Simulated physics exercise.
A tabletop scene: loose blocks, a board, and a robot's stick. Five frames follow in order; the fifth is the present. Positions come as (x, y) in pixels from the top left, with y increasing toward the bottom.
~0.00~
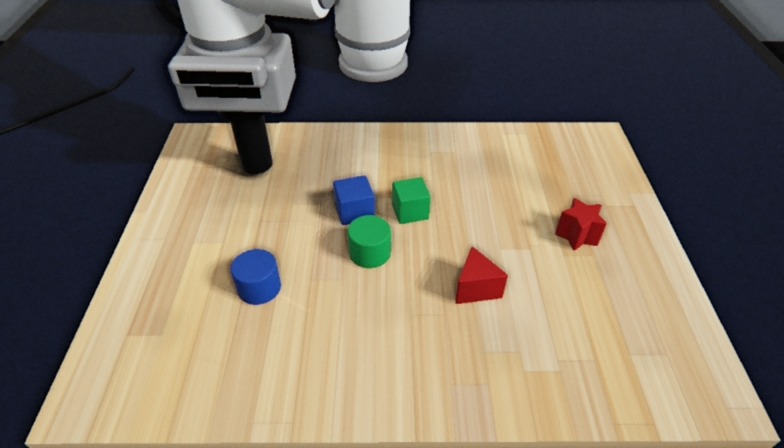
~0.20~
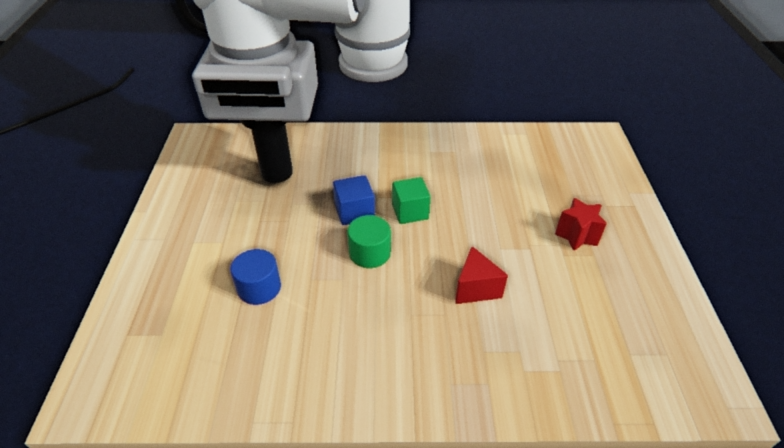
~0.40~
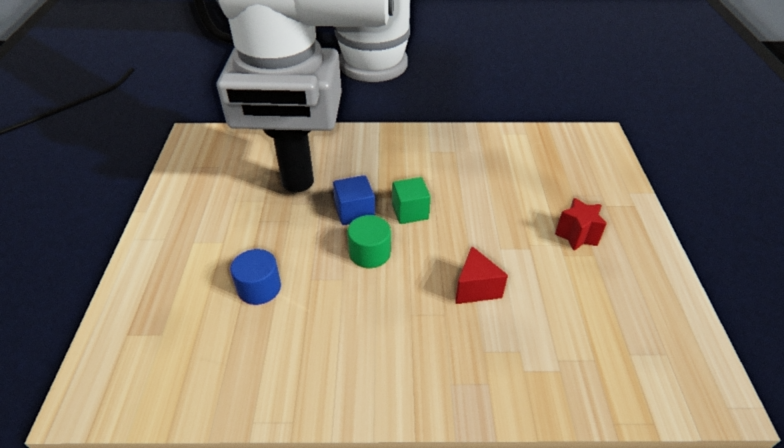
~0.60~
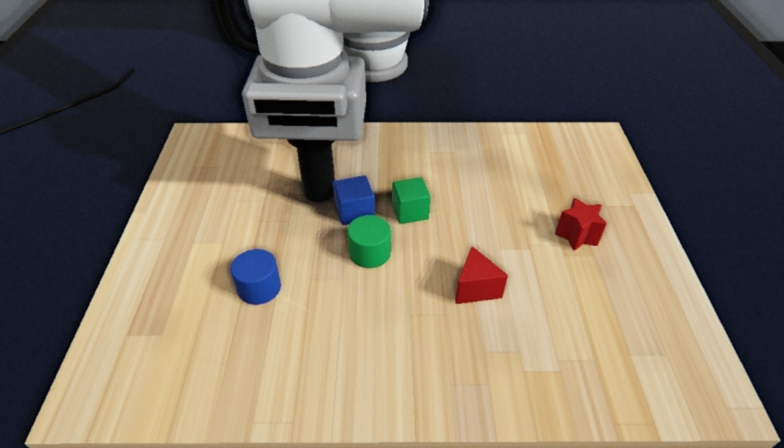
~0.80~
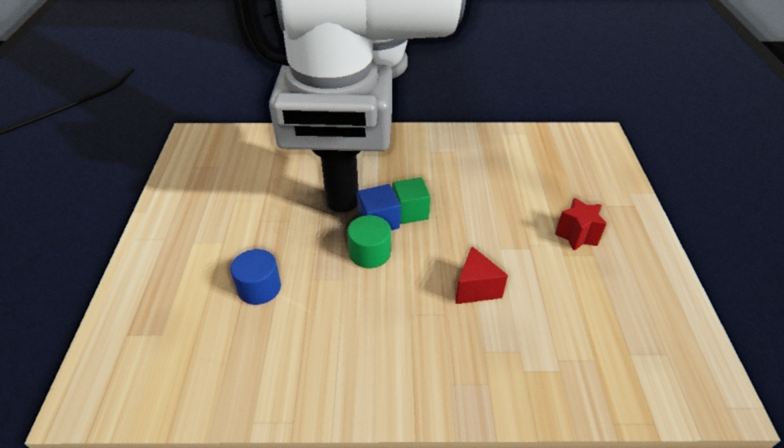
A white robot arm holding a black stick stands at the far side of a pale wooden board on a dark surface, seen from above and in front by a still camera. Blue and green blocks sit near the middle, with a blue cylinder left and a red triangle and star right. The stick slides right and slightly nearer, then nudges the blue cube rightward against the green cube.
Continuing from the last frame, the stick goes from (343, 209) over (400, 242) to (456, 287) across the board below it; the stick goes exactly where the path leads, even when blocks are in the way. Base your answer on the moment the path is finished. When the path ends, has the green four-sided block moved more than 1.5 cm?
Yes - that is the case.
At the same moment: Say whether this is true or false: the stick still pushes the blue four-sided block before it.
False
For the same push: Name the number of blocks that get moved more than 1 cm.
The count will be 3 or more.
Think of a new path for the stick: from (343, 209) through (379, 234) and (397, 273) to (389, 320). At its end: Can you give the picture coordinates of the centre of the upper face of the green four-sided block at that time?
I think it will end close to (432, 187).
On the path given first. One third of the way, stick (382, 223); green round block (371, 235); blue four-sided block (423, 209), turned 35° anticlockwise; green four-sided block (437, 187), turned 40° anticlockwise.
Two thirds of the way, stick (419, 249); green round block (376, 243); blue four-sided block (449, 217), turned 100° anticlockwise; green four-sided block (439, 187), turned 50° anticlockwise.
At the end, stick (457, 280); green round block (376, 243); blue four-sided block (451, 217), turned 110° anticlockwise; green four-sided block (439, 187), turned 50° anticlockwise; red triangle (494, 276).
